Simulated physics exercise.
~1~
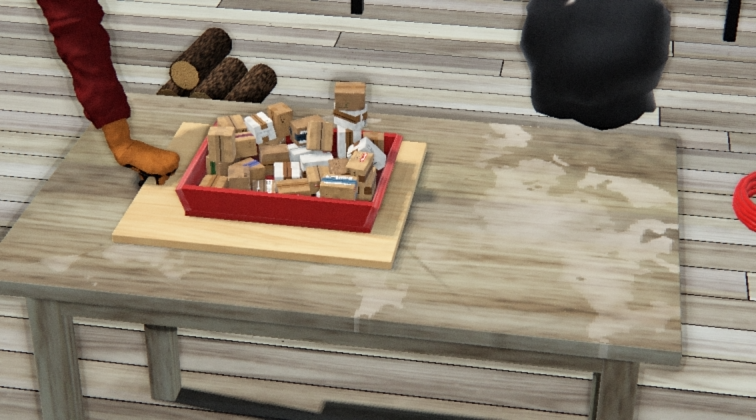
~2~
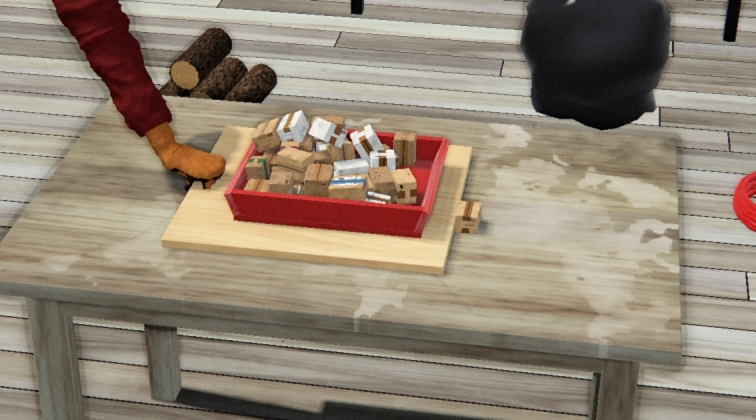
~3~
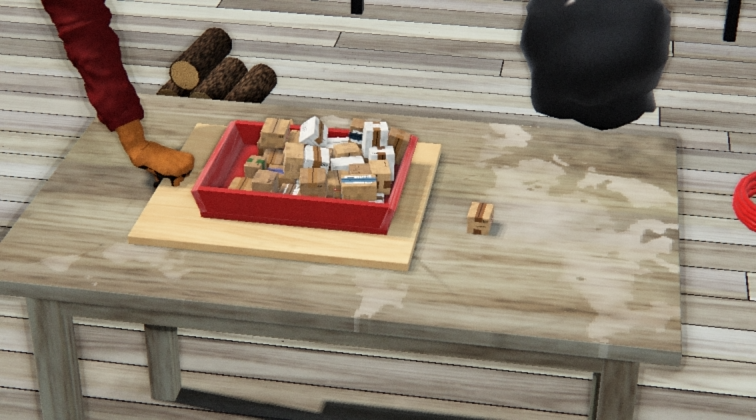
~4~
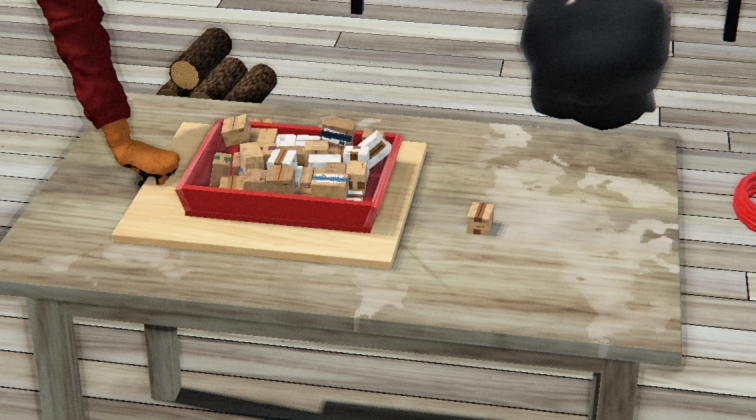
A gloved hand sliding a board with a red crate of little parcels right and back left, one parcel left on the table.
